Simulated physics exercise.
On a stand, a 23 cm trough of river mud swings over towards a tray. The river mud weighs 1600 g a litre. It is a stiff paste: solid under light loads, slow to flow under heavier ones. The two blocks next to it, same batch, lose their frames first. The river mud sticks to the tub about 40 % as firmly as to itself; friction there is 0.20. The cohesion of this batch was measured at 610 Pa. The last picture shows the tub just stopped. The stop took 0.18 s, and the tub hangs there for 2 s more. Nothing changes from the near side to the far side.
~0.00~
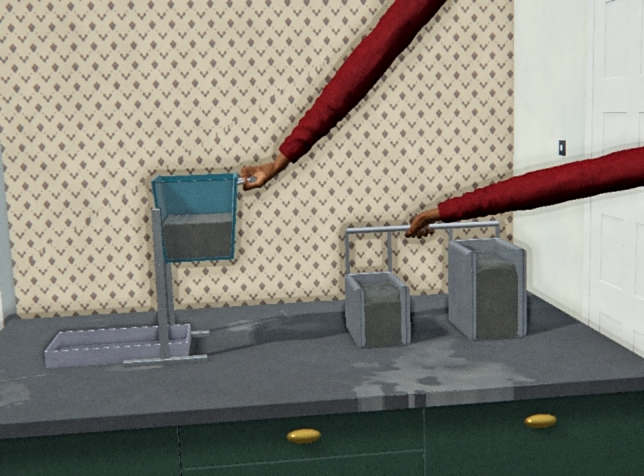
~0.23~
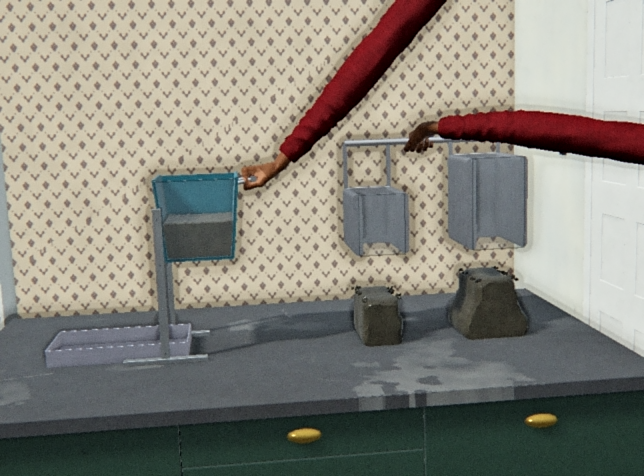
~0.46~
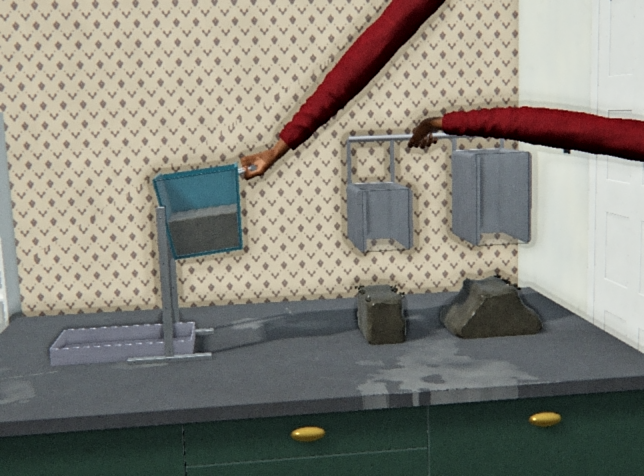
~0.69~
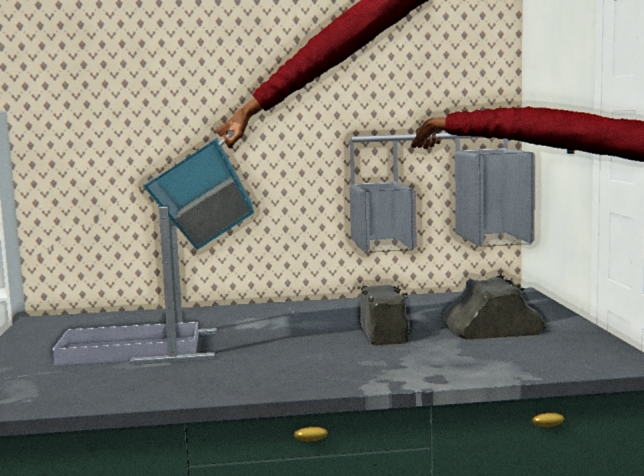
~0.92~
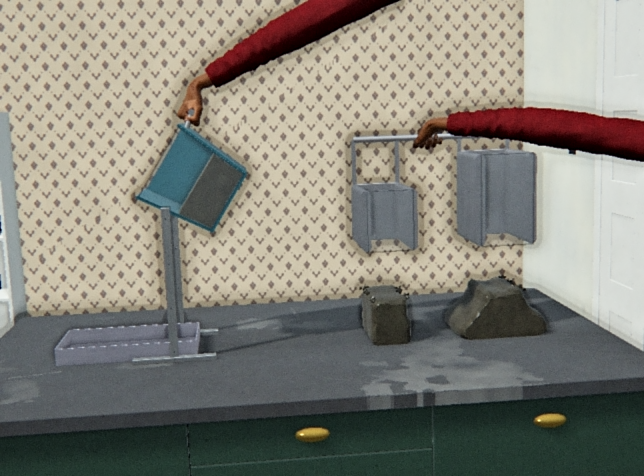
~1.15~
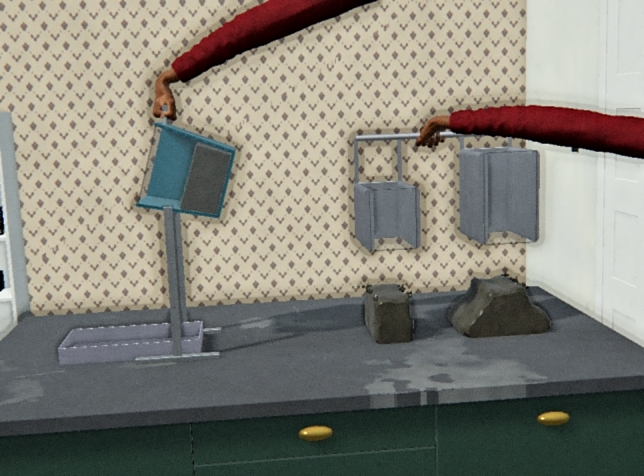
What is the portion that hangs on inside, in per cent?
Expect roughly 100 %.
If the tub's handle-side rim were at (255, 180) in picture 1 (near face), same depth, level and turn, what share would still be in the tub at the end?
It would be near 100 %.
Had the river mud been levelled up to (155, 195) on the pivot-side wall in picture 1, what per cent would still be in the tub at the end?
It would be near 100 %.
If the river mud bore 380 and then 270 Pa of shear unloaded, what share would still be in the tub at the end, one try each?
In turn about 100 %, 100 %.
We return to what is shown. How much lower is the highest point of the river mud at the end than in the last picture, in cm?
Roughly 1 cm.
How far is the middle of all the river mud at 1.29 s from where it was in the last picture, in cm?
Some 1 cm.
After 1.29 s, the tub is at 73 degrees and holds 100 %.
After 1.46 s, the tub is at 73 degrees and holds 100 %.
After 1.63 s, the tub is at 73 degrees and holds 100 %.
After 1.80 s, the tub is at 73 degrees and holds 100 %.
After 3.15 s, the tub is at 73 degrees and holds 100 %.
